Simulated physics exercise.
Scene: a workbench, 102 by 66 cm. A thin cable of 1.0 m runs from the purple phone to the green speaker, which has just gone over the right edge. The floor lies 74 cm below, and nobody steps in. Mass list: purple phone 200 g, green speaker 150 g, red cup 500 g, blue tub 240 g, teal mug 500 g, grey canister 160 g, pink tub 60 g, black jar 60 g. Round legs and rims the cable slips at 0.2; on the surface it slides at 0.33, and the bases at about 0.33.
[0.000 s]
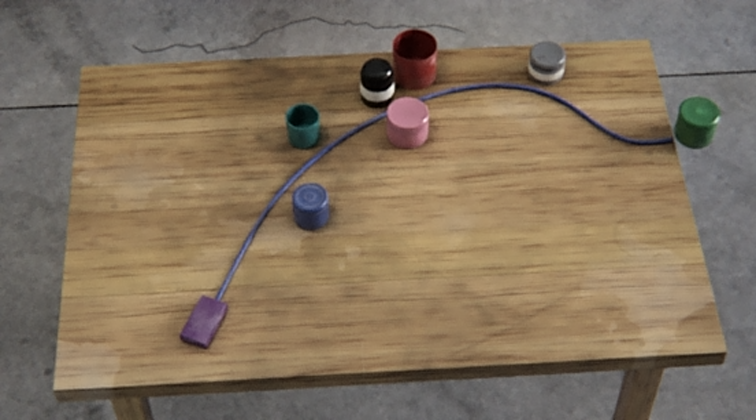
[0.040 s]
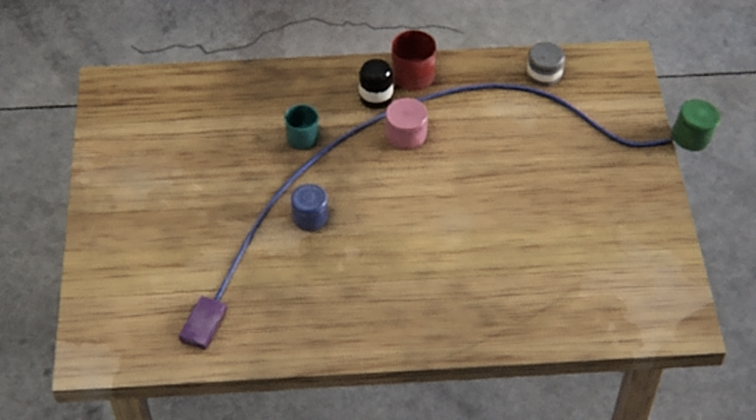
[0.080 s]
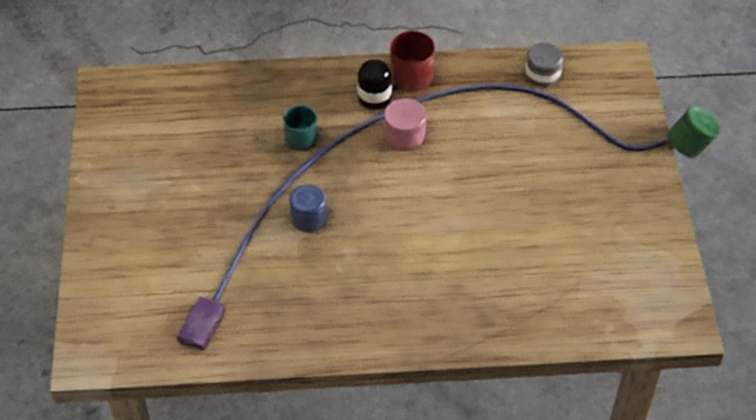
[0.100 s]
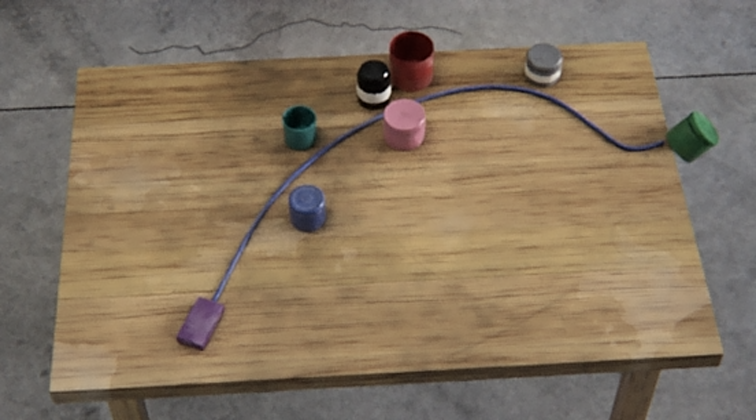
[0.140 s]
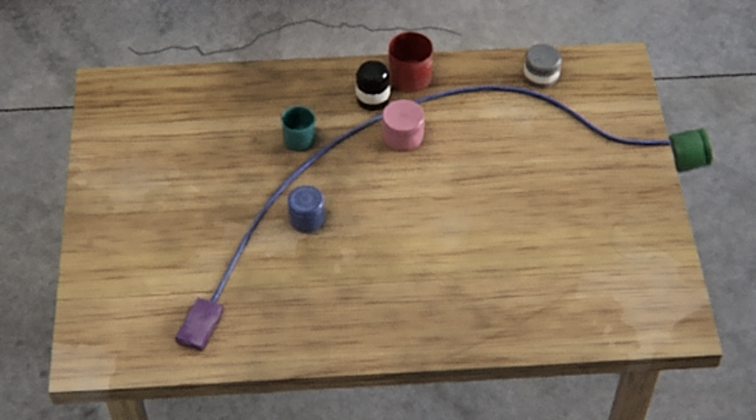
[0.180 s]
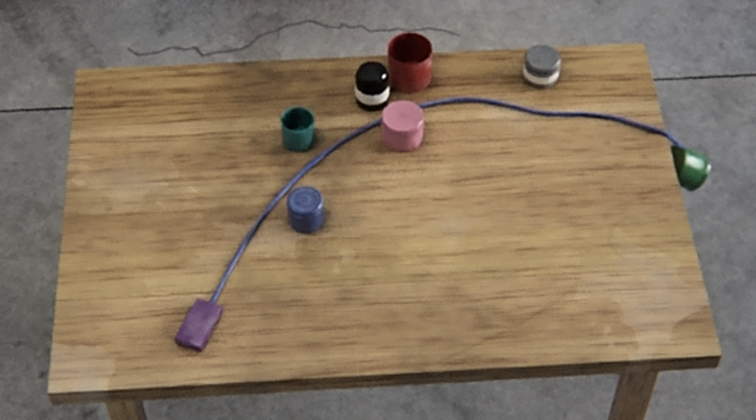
A green cylinder attached to a thin blue cable tilts at the right edge of a wooden table, then rolls over and drops slightly lower. The cable's right-hand curve straightens as it shifts, while the purple block and the cups and jars stay almost still.
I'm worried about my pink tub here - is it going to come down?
Oh, that one stays.
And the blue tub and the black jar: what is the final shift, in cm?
Net shift, approx.: Blue tub = 2 cm; black jar = 0 cm.
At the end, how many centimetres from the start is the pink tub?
For the pink tub, it's 30 cm.
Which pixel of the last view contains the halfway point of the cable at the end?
Midpoint of length, last view: Approx. (542, 172).
At 0.4 s, the cable's tail end at (230, 287); pink tub 23 cm off its start, green speaker over the edge, purple phone 4 cm off its start.
At 0.7 s, the cable's tail end at (237, 279); pink tub 32 cm off its start, purple phone 6 cm off its start, green speaker over the edge.
At 0.9 s, the cable's tail end at (241, 275); pink tub 32 cm off its start at (495, 255), purple phone 7 cm off its start at (224, 290), green speaker over the edge.
At 1.2 s, the cable's tail end at (250, 266); pink tub 32 cm off its start, purple phone 9 cm off its start, green speaker over the edge.
At 2.4 s, the cable's tail end at (262, 254); pink tub 32 cm off its start at (495, 255), purple phone 12 cm off its start at (245, 268), green speaker over the edge, blue tub 2 cm off its start at (313, 206).
